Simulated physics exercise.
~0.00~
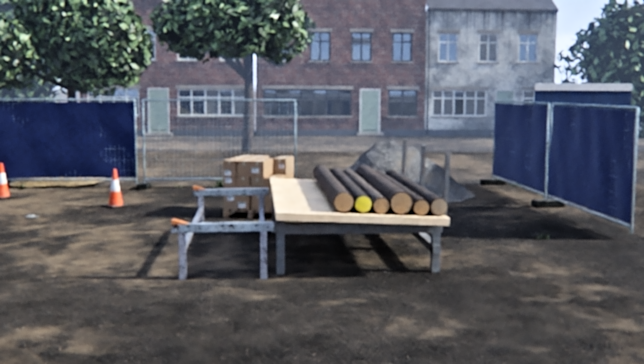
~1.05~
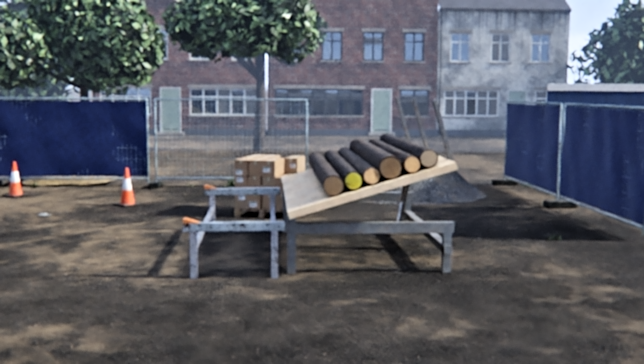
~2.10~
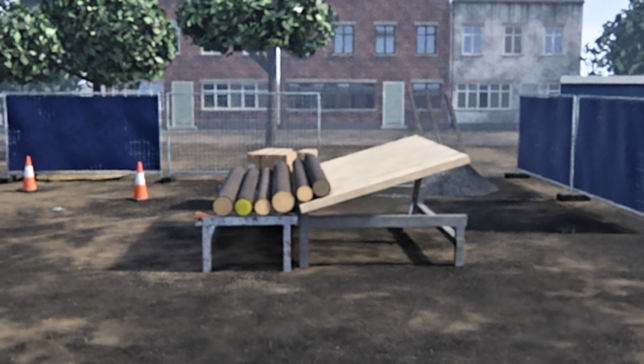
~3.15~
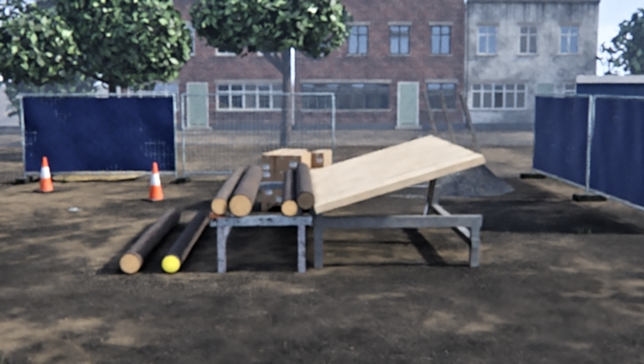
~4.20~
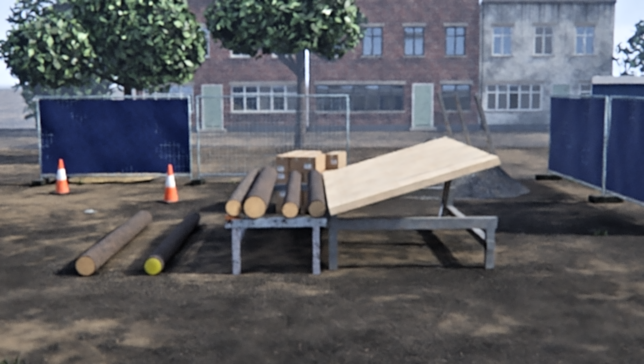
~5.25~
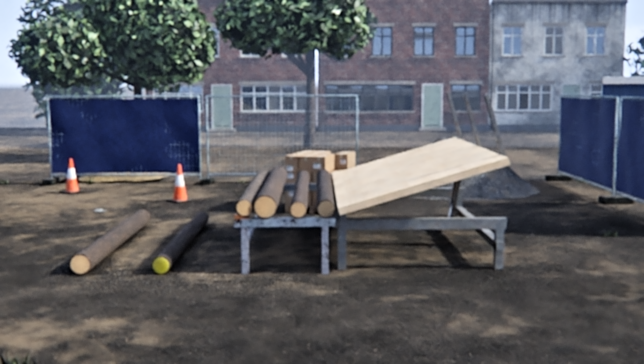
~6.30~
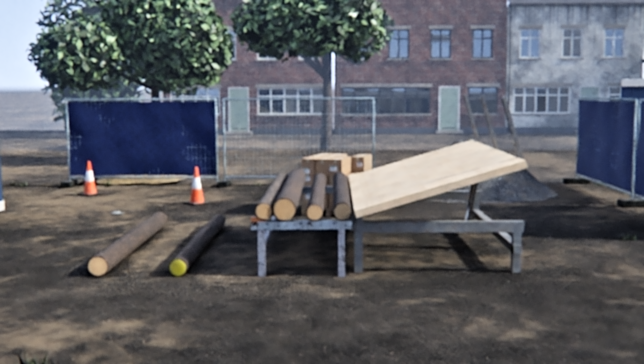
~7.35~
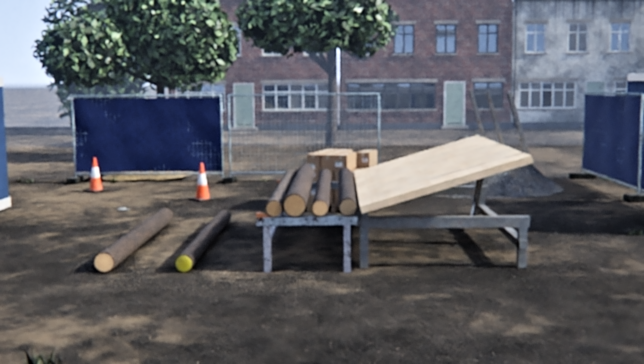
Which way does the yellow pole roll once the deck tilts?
It rolls to the left, off the deck, across the rack and down to the ground.
